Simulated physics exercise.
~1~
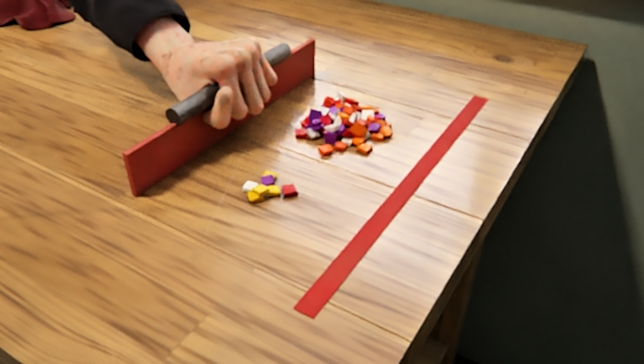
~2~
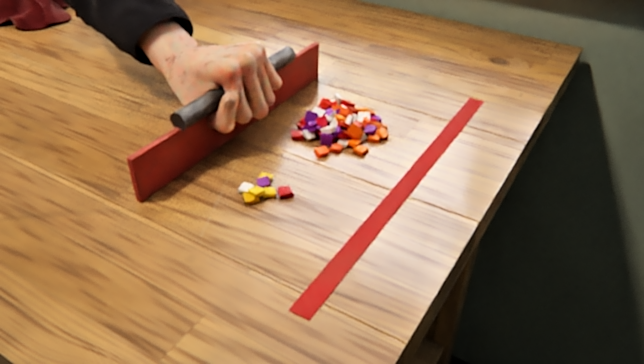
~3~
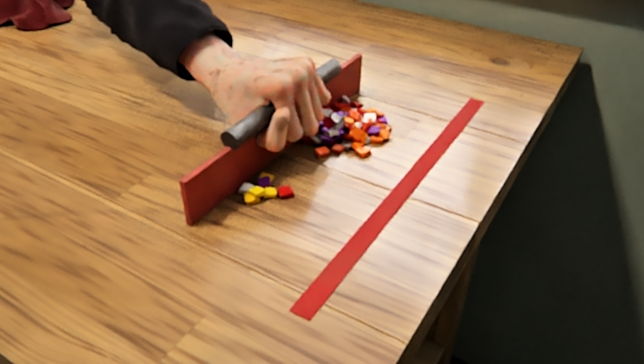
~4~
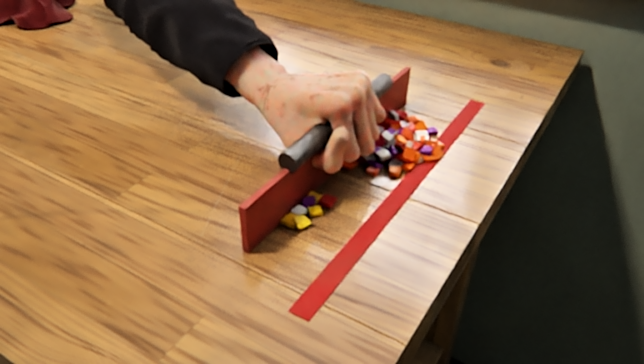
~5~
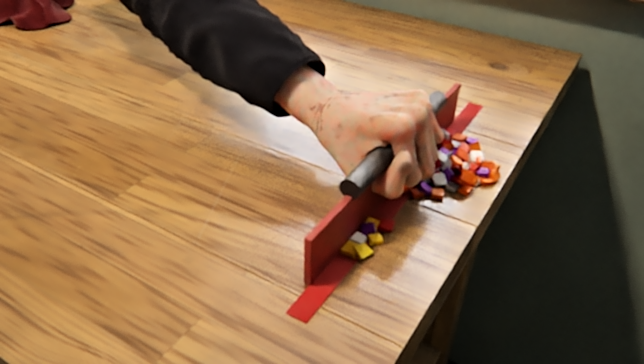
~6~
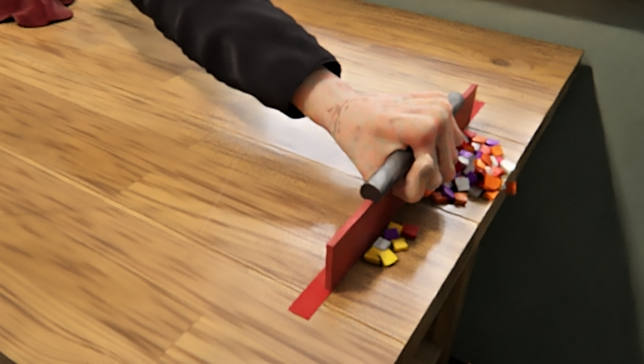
On a wooden tabletop, a hand in a dark sleeve pushes a red scraper rightward, sweeping a small nearer cluster and a larger farther pile of colourful pieces toward the edge. It stops at the red tape, with the nearer cluster still on the table and a few farther pieces over the edge.
